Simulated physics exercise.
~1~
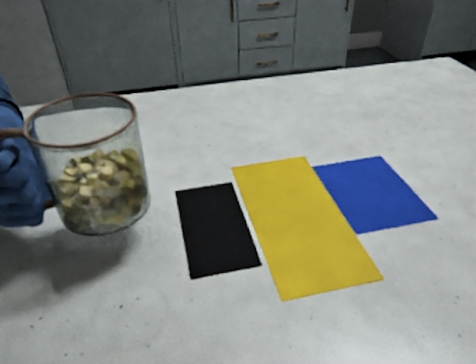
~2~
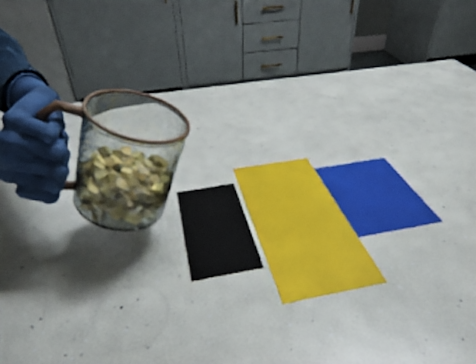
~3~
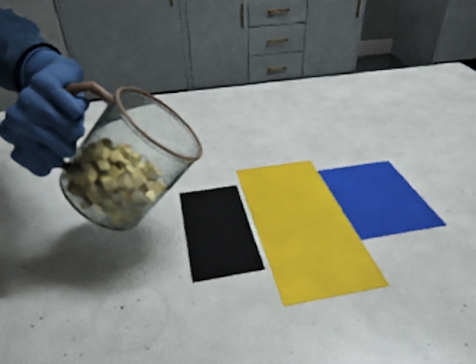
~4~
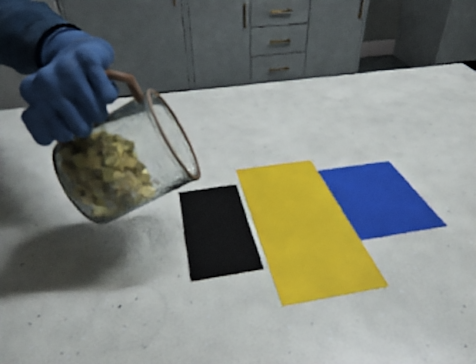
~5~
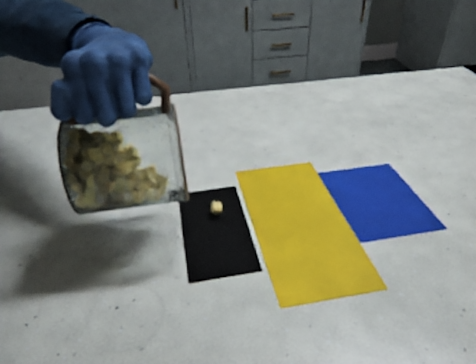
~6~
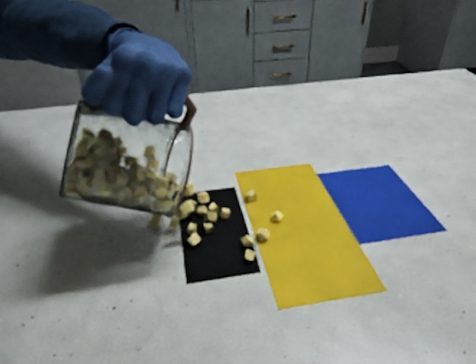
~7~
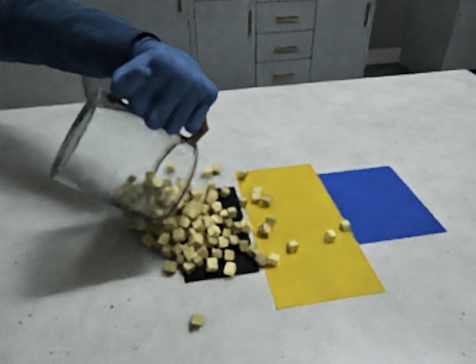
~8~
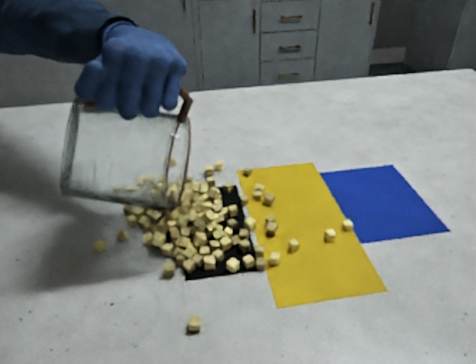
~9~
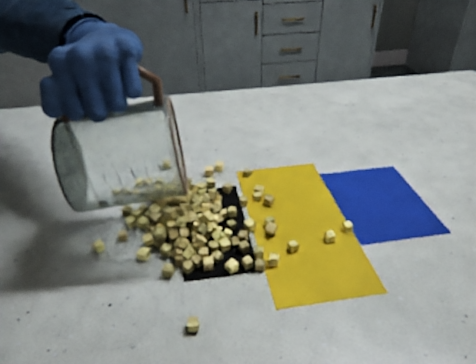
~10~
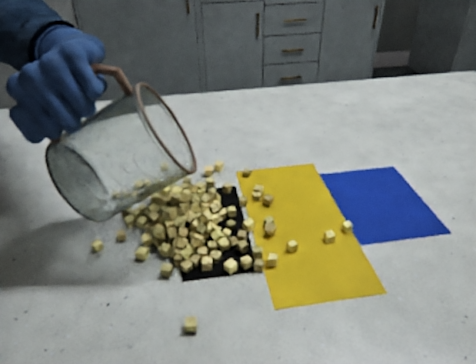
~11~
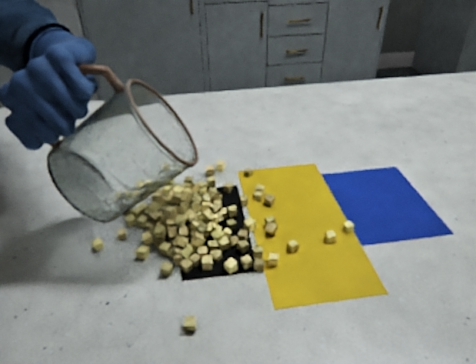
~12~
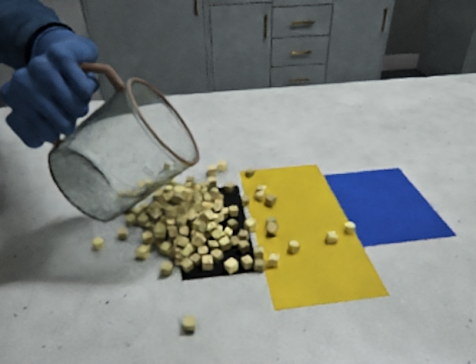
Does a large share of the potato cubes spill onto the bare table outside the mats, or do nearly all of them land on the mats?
A large share of the cubes ends up on the bare table outside the mats. The black mat also catches a large share, while only a few rest on the yellow mat.
